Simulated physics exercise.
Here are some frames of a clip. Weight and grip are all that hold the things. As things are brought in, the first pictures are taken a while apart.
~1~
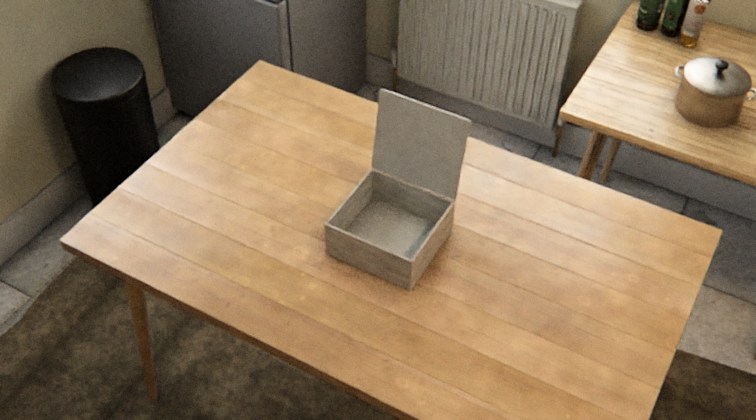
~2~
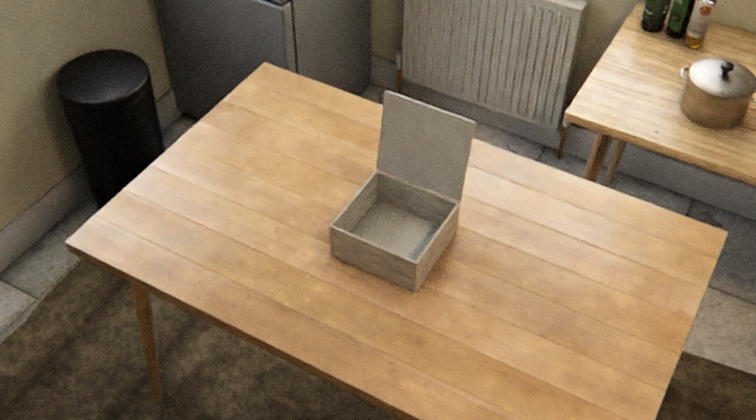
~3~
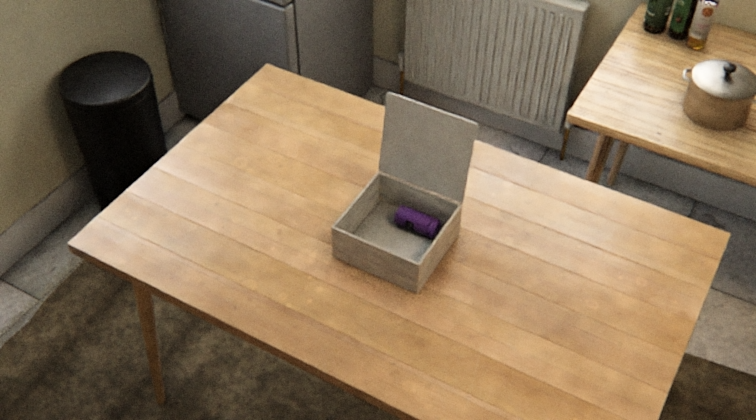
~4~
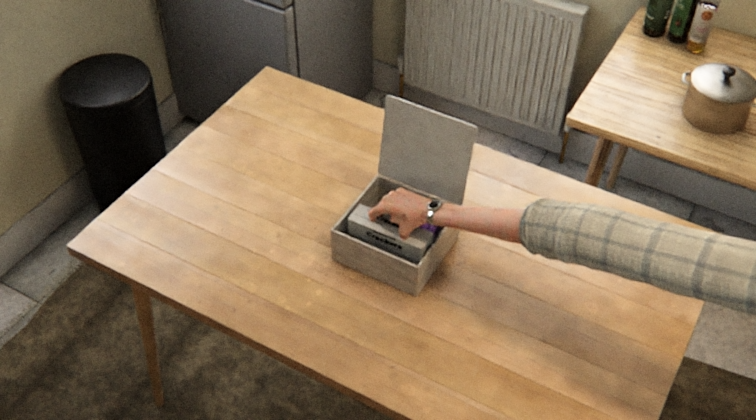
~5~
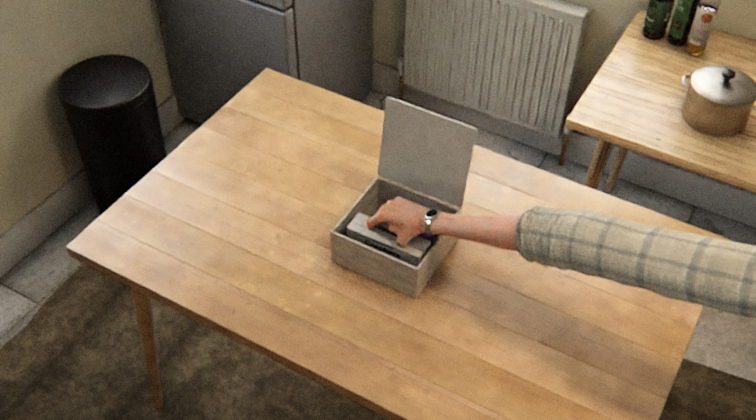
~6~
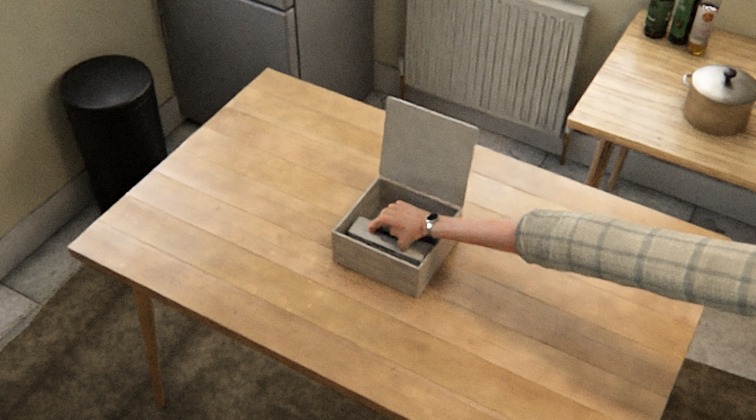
The clip opens on an empty, open-lidded box on a wooden table in a kitchen. A purple shaker then appears inside it, toward the right. Next, a hand in a checked sleeve, reaching from the right, holds a white carton in the box and lowers it slightly, keeping its grip.
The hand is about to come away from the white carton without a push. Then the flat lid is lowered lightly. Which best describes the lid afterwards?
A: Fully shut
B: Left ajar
A.
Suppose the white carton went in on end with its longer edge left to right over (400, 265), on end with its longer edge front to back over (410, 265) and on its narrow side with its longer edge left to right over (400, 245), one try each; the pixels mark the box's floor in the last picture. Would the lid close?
Trial 1: Lid propped open. Trial 2: Lid propped open. Trial 3: Lid fully lowered.
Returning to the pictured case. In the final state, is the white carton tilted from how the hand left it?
Once everything settles, the white carton keeps its original angle.
Then, 1.40 s after the last picture, lid 72° above the rim.
Then, 2.00 s after the last picture, lid 30° above the rim.
At rest, lid shut; both in place. Seen from the same camera at the end, white carton near (389, 249).
